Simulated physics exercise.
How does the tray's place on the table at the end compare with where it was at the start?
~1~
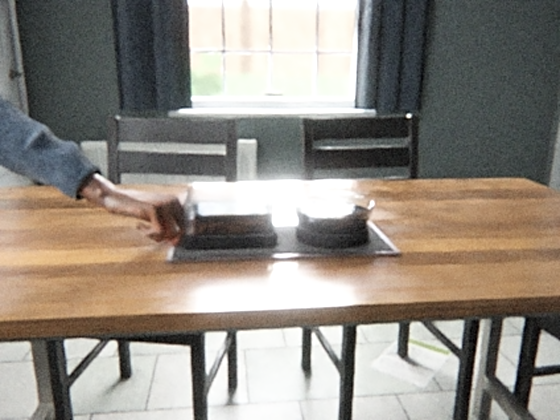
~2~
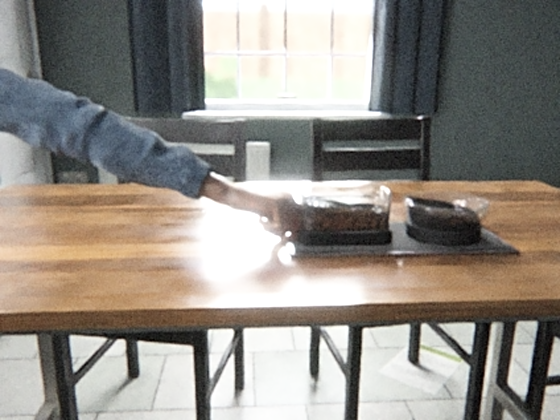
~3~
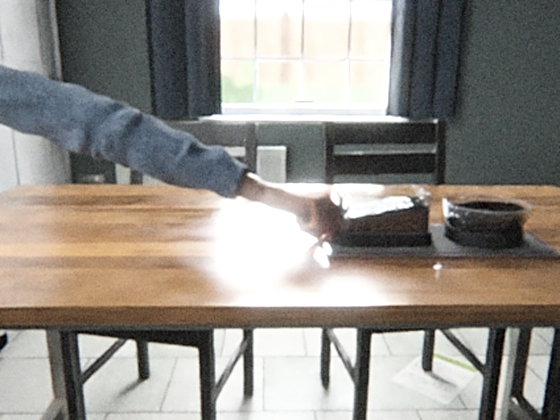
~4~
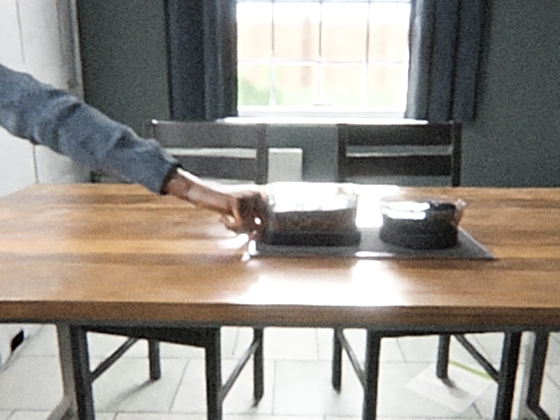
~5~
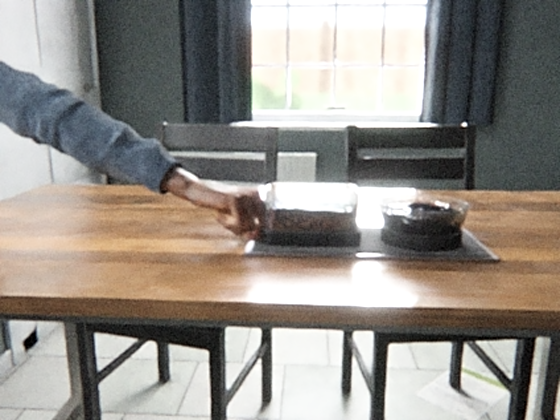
The tray ends up farther to the right than where it started. At first it sits roughly in line with the middle of the window, and at the end it is to the right of that.
